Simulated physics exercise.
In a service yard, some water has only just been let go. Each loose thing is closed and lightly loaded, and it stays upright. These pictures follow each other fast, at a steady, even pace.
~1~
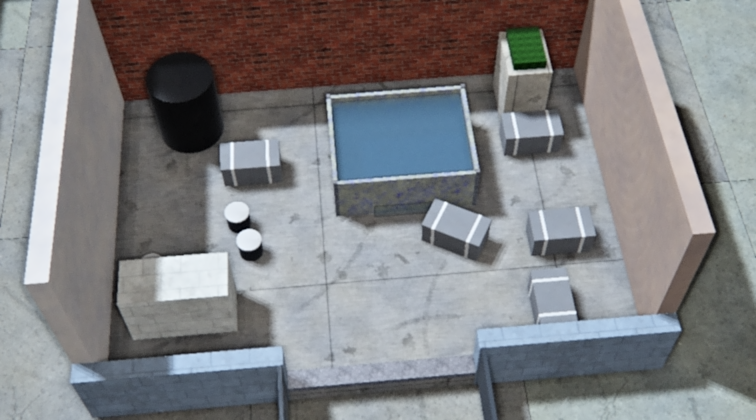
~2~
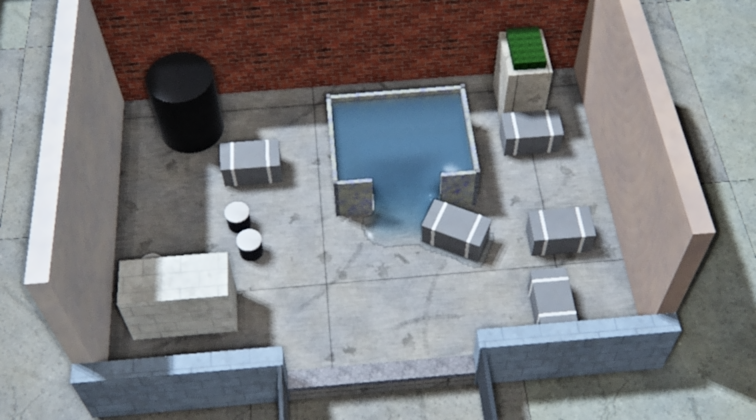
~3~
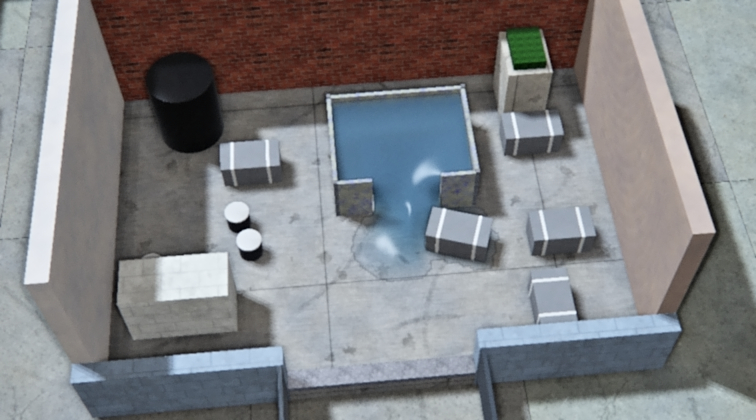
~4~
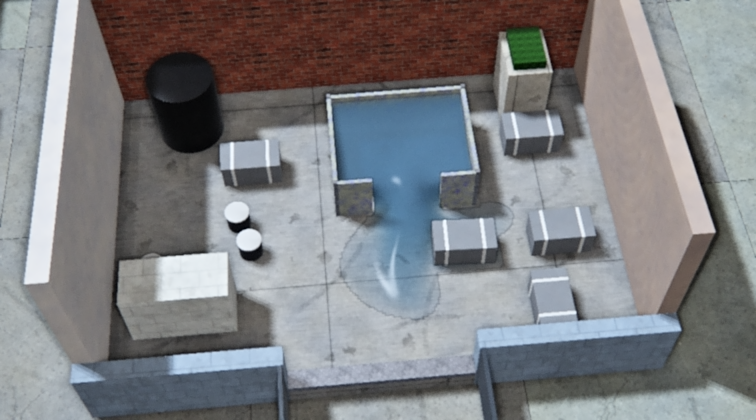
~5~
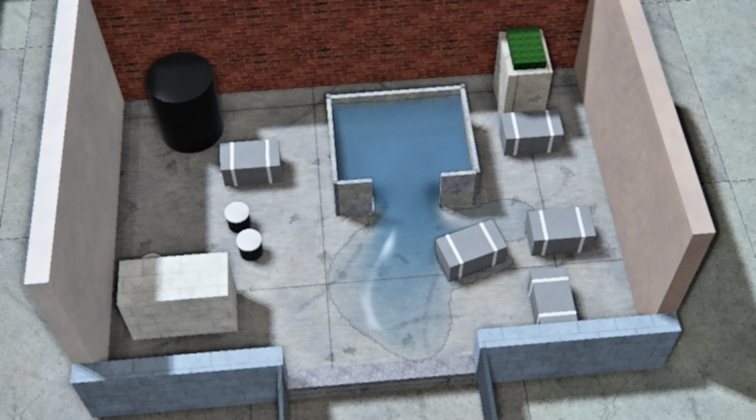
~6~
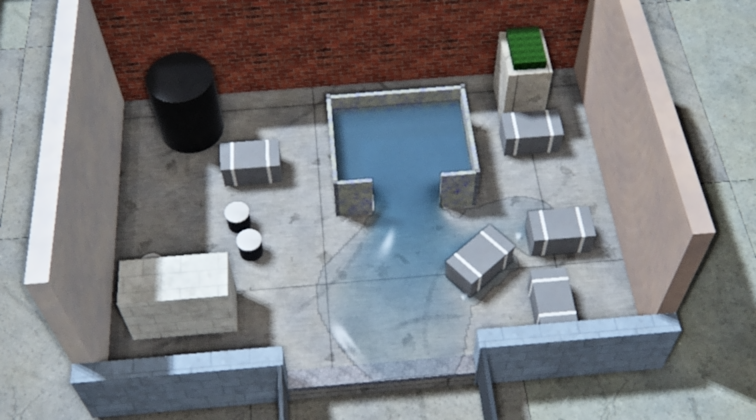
Water poured through a gap that opened in the front of the raised pool and spread across the yard floor, while one grey trunk beside it slowly turned and shifted a little to the right.
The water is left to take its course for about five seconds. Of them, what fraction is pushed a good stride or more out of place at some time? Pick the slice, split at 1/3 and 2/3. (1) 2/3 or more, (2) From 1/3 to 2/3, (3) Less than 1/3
3, less than 1/3.
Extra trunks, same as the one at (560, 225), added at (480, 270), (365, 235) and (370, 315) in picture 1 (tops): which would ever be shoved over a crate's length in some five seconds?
Listed in order: Displaced, displaced, then displaced.
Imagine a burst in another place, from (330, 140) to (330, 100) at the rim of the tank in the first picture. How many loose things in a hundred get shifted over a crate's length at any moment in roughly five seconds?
Around 40 in a hundred.
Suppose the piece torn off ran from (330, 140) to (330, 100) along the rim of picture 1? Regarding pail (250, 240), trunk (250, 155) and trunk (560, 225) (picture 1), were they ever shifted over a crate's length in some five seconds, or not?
As listed: Yes, that far or more, short of that.
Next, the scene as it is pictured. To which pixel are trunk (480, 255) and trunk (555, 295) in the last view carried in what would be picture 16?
Estimated positions: (542, 282) and (596, 283), approximately.
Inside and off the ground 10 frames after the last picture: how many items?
Tally at that point: 0.
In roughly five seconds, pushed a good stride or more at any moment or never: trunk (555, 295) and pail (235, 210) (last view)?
Going by the listed order, the first is beyond that distance and the second not displaced that much.
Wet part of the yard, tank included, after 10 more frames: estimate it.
I'd put it at around 45 in a hundred.
A moment on, 1 of 8 are well off their spots; 0 afloat.
Next, 2 of 8 are well off their spots; 0 afloat.
Later, 2 of 8 are well off their spots; 2 afloat.
In the end, 2 of 8 are well off their spots, and 2 have been at some point; 0 afloat.
